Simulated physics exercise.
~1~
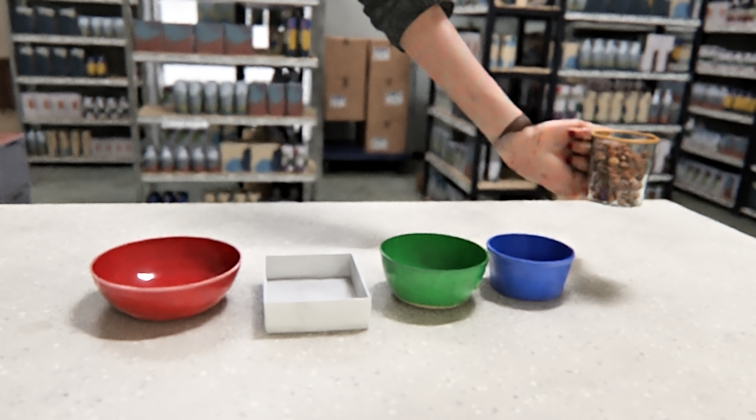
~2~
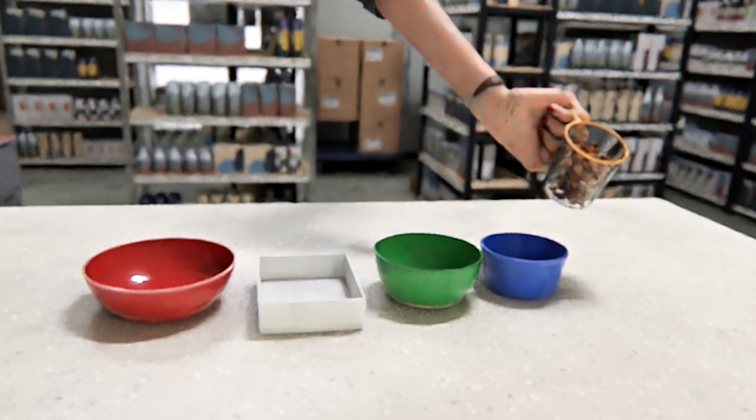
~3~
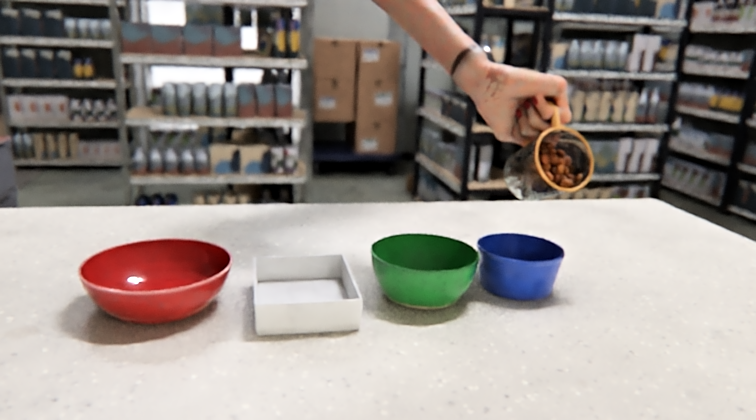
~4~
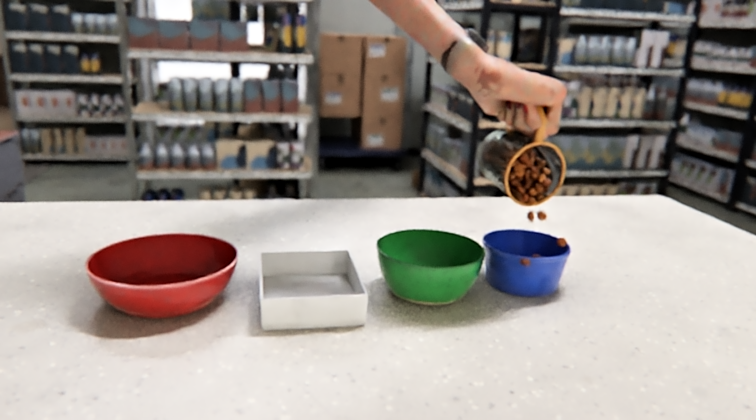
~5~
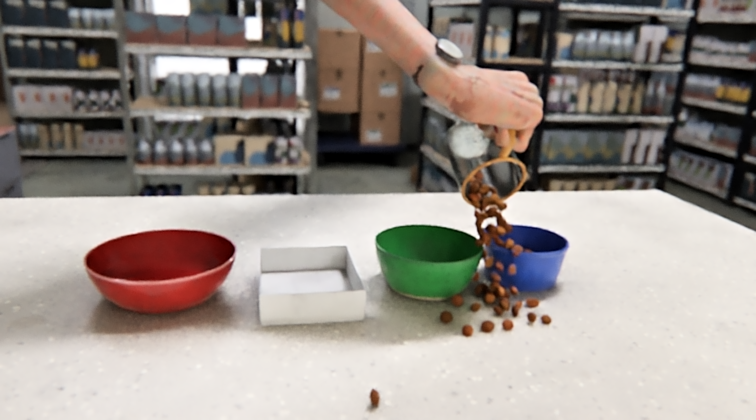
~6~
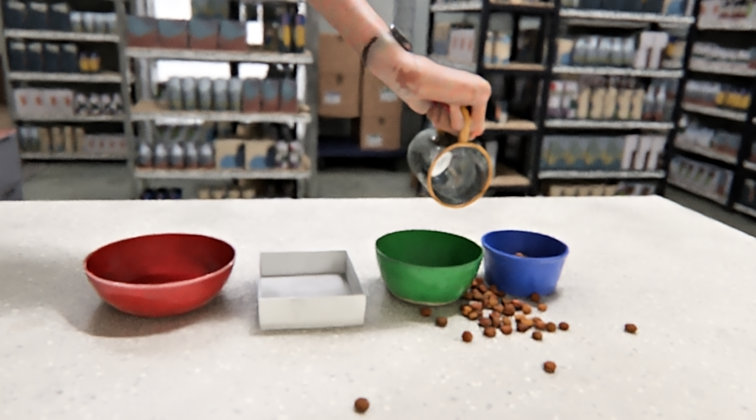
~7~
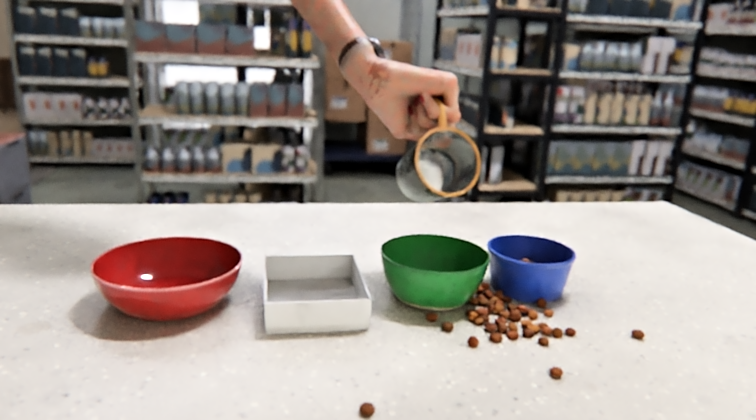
A hand holding a glass cup of brown kibble moves leftward above a pale speckled table, seen from the front and slightly above, with stocked shelves and boxes behind. On the table, from left to right, sit a red bowl, a white square tin, a green bowl and a blue dish. The cup tips as it travels, and the first pieces drop toward the blue dish. It then turns farther over, and a stream falls around the gap between the green and blue bowls, scattering pieces across the table. Finally the emptied cup tilts partway back above the green bowl, leaving kibble in the blue dish and a loose pile in front, with a few strays farther off.
